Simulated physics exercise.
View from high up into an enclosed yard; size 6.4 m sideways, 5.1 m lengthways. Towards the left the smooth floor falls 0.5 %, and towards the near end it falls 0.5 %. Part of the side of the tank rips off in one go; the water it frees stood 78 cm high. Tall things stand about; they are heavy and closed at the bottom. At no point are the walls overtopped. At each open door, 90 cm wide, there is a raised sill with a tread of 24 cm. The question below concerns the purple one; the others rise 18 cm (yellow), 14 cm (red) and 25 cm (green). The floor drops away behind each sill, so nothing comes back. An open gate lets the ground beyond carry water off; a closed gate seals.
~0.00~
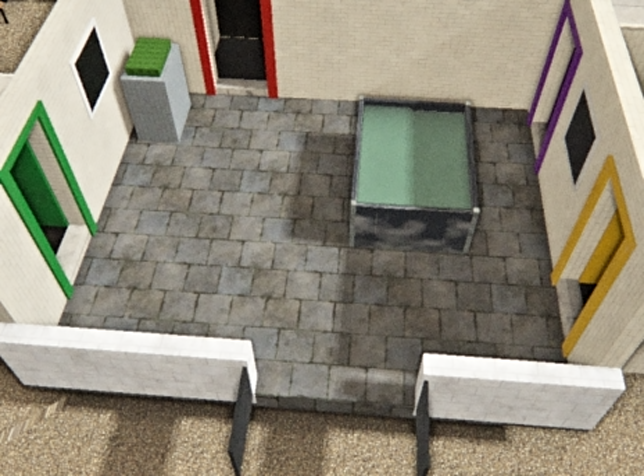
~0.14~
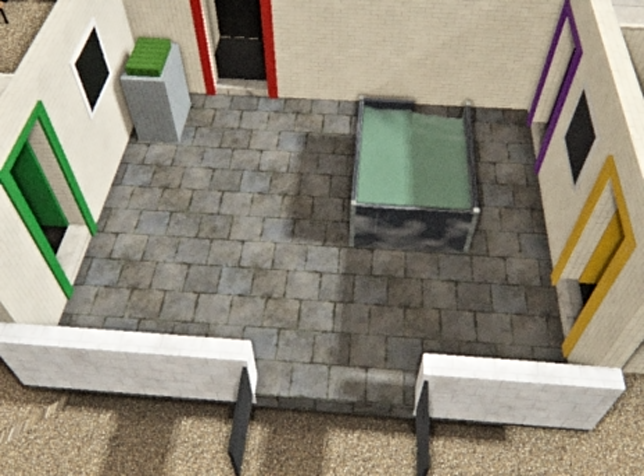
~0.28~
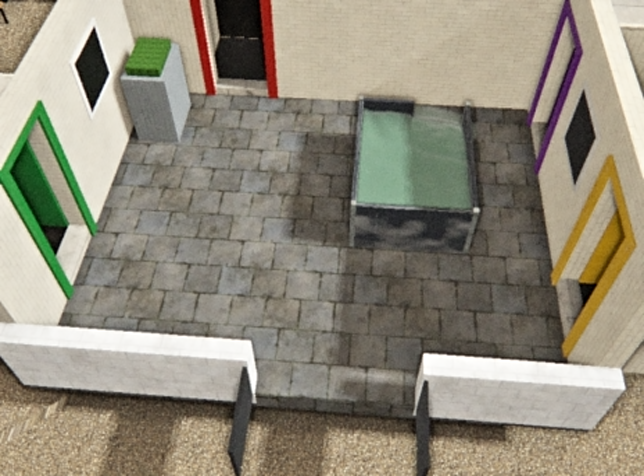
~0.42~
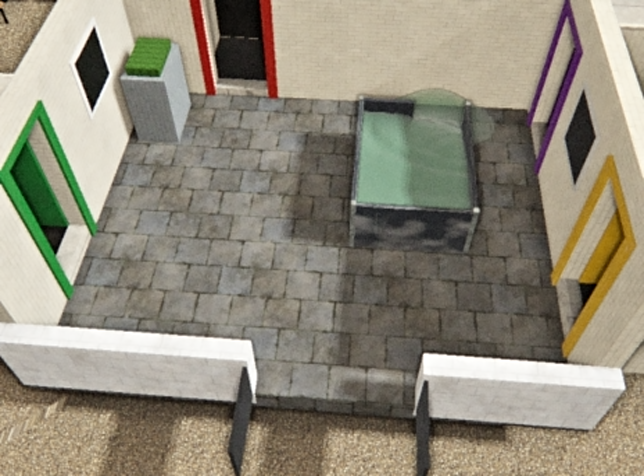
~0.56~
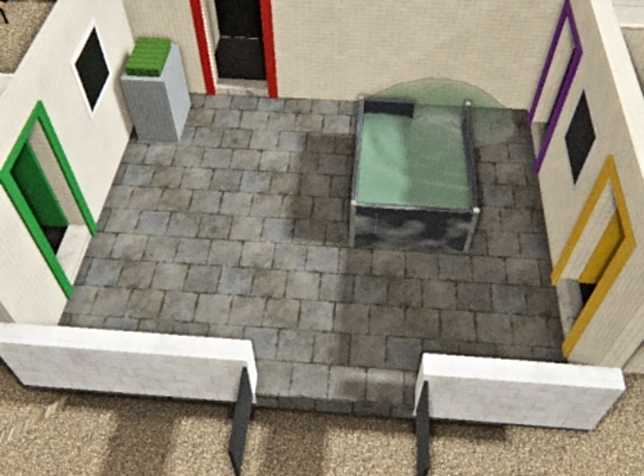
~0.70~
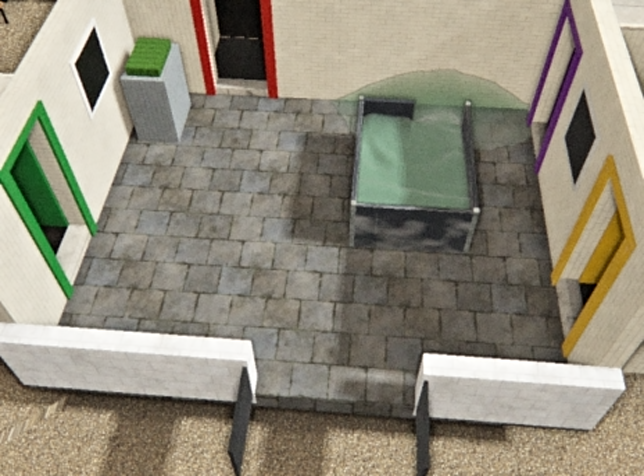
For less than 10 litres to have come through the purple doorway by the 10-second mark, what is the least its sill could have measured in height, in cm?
33 cm or so.
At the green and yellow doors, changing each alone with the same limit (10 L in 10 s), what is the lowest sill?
You'd want about 8.0 centimetres at green and about 9.5 centimetres at yellow.
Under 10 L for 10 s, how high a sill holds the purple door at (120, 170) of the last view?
It needs about 9.5 cm.
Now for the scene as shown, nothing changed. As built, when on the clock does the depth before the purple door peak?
2.0 s.
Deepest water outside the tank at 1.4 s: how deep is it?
About 57 cm.
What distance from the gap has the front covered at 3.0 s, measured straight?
Front distance: Approx. 5.4 m.
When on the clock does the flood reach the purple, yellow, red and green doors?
Purple 0.9 s, yellow 2.2 s, red 1.2 s, green 3.0 s.
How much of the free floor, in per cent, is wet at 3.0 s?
Wet: Close to 55 %.
After 1.4 s water covers 20 % of the floor, deepest (57 cm) near (523, 111); 23 cm at the purple door, 11 litres in over its 11 cm sill.
After 3.0 s water covers 55 % of the floor, deepest (32 cm) near (523, 111); 22 cm at the purple door, 130 litres in over its 11 cm sill.
After 10.0 s water covers 95 % of the floor, deepest (12 cm) near (105, 204); 7 cm at the purple door, 215 litres in over its 11 cm sill.
At the purple door as built, the water arrived by 1.0 s and peaked near 26 cm at 2.0 s.
With a sill of 30.5 cm, 15 litres would have come in within the 10 s; with 35.5 cm, 5 litres. So under 10 litres takes about 33 cm.
